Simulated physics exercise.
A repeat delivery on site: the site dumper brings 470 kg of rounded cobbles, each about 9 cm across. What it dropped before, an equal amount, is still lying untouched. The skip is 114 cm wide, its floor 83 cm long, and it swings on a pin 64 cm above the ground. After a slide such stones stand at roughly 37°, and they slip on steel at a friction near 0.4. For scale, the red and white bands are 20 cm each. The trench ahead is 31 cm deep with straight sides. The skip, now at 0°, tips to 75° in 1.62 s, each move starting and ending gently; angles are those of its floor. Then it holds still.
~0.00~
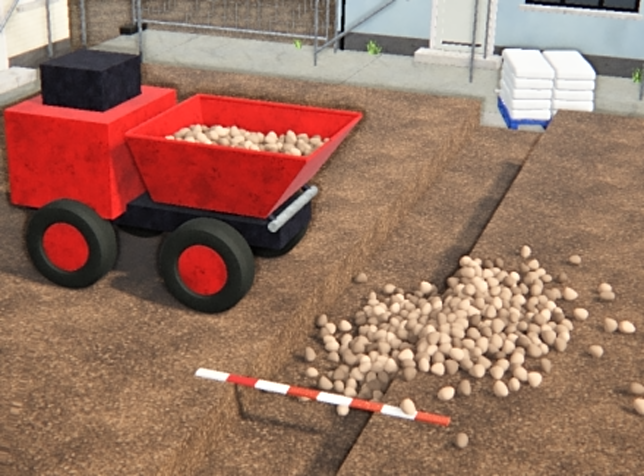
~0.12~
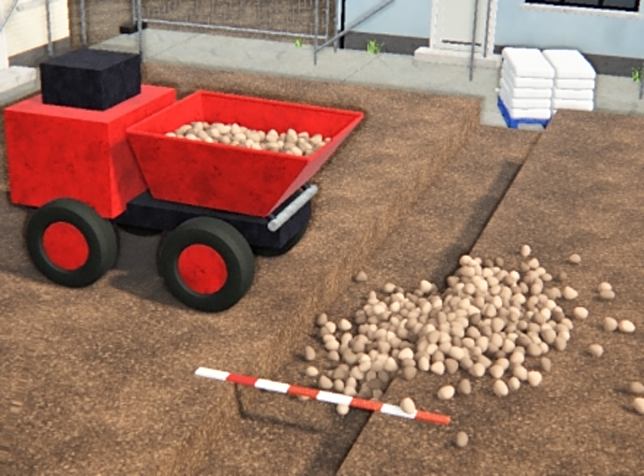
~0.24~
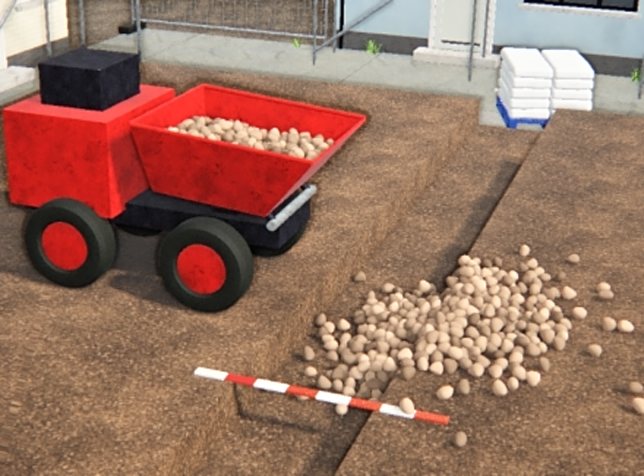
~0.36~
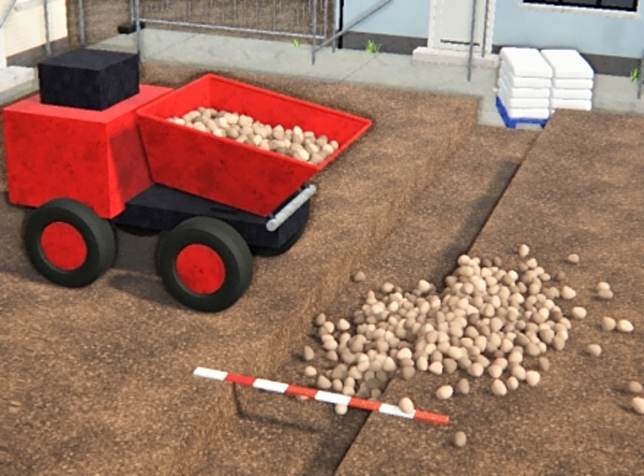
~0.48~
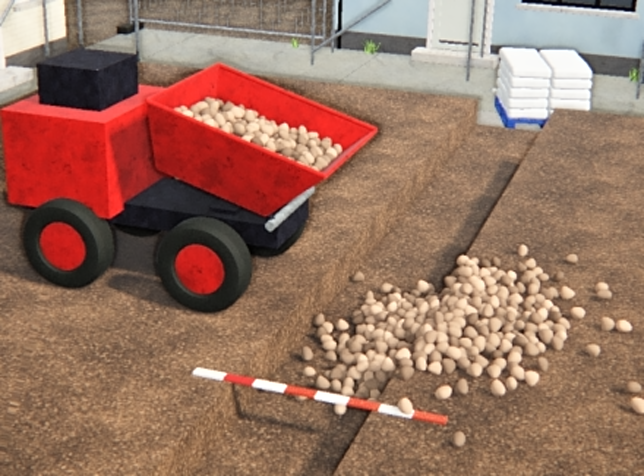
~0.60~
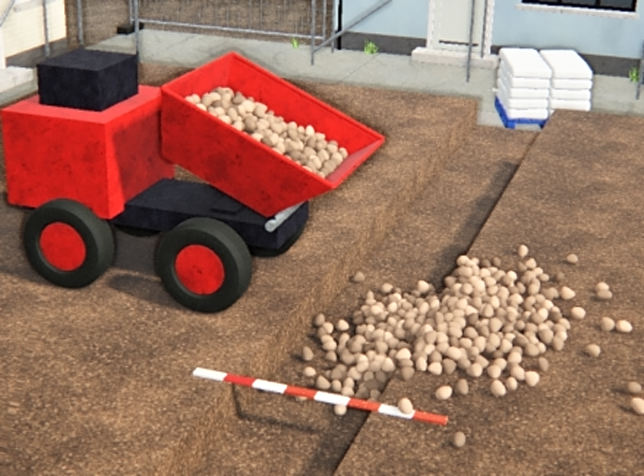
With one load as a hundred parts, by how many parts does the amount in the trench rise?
Some 81 per cent is added.
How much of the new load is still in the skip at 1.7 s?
About 70 per cent.
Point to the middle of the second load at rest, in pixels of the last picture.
Their middle is at about (401, 318).
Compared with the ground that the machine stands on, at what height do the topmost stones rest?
About 26 cm above it.
After 1.2 s the floor is at 64°; in per cent of one load, 100 in the skip, 53 in the trench, 47 past the trench; the foremost stones are past the picture's edge.
After 1.7 s the floor is at 75°; in per cent of one load, 71 in the skip, 77 in the trench, 51 past the trench; the foremost stones are past the picture's edge.
After 2.1 s the floor is at 75°; in per cent of one load, 36 in the skip, 99 in the trench, 65 past the trench; the foremost stones are past the picture's edge.
After 4.7 s the floor is at 75°; in per cent of one load, 0 in the skip, 134 in the trench, 66 past the trench; the foremost stones are past the picture's edge. Net gain in the trench, 81.
